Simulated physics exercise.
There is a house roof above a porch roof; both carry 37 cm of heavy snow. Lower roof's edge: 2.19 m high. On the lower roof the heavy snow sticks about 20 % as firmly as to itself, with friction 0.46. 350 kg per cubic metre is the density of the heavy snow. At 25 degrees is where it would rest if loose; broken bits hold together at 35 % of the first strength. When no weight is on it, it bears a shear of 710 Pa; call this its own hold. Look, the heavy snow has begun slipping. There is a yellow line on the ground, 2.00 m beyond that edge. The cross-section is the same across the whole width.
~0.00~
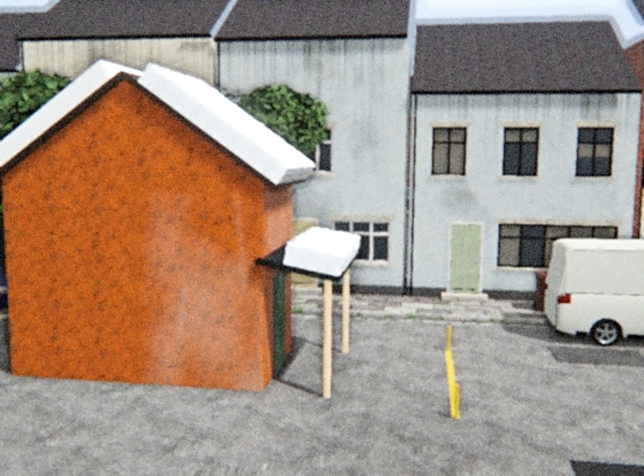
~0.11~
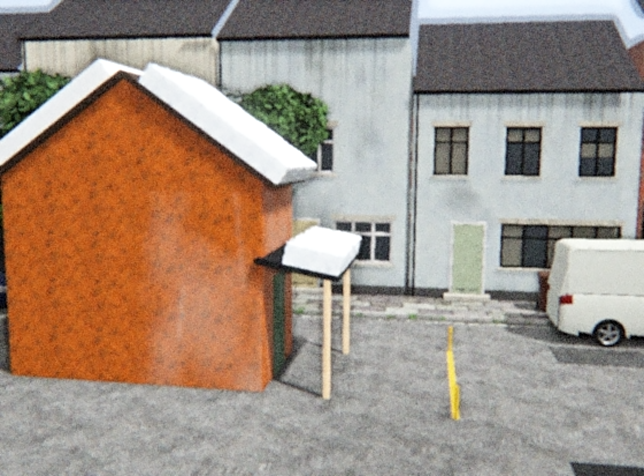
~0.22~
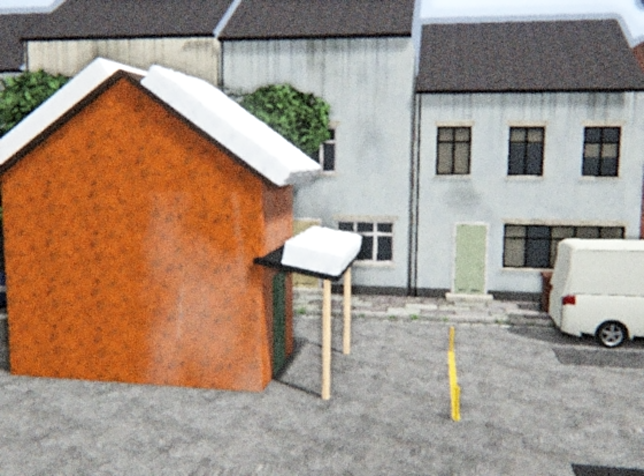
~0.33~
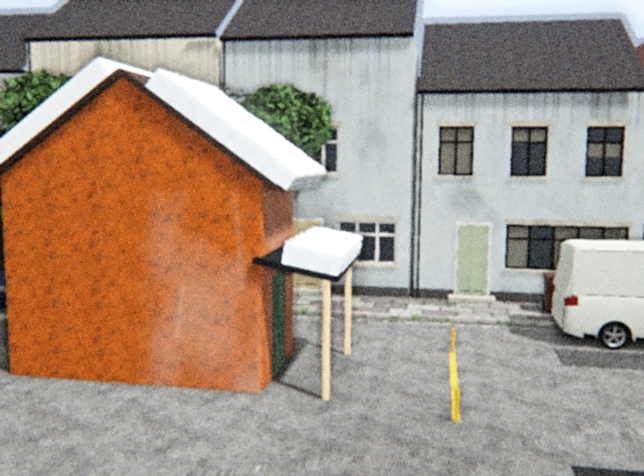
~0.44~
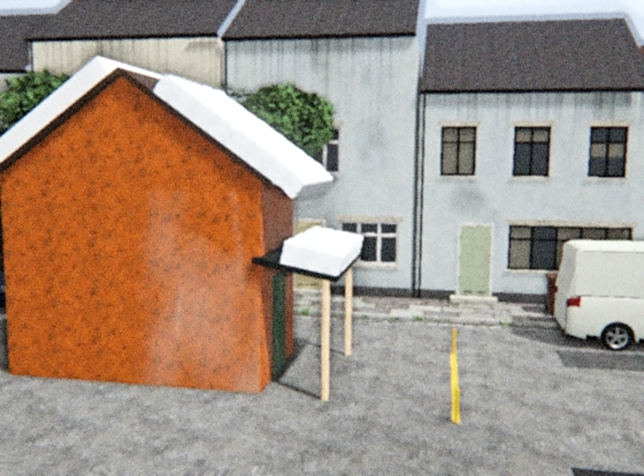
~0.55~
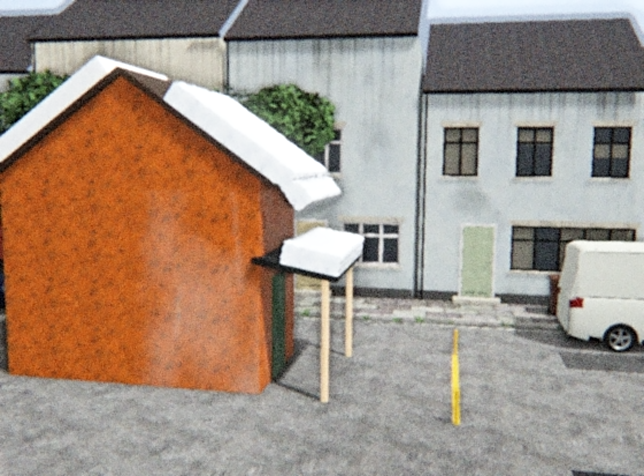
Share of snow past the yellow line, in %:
42 %.
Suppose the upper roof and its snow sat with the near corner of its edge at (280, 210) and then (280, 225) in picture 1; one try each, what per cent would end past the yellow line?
Try 1: Near 45 %; try 2: Near 40 %.
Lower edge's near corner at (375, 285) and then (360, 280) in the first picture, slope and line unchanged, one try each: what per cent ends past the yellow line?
50 %, then 50 %.
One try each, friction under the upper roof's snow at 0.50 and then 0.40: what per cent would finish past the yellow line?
Try 1: 35 %; try 2: 40 %.
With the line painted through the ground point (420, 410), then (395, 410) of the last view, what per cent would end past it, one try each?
I'd say near 50 percent the first time, near 60 percent the second.
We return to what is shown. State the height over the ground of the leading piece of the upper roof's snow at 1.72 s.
Somewhere around 0.0 metres, I'd say.
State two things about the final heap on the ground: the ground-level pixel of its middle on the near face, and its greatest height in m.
(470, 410), 0.3 m.
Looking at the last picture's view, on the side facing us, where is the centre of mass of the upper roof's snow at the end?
You'll find it around (498, 403).
After 1.09 s, 2 % is below the lower edge and 0 % is past the line.
After 1.72 s, 80 % is below the lower edge and 21 % is past the line.
After 2.36 s, 80 % is below the lower edge and 42 % is past the line.
After 3.00 s, 80 % is below the lower edge and 42 % is past the line.
After 3.10 s, at the end, 80 % is below the lower edge and 42 % is past the line.
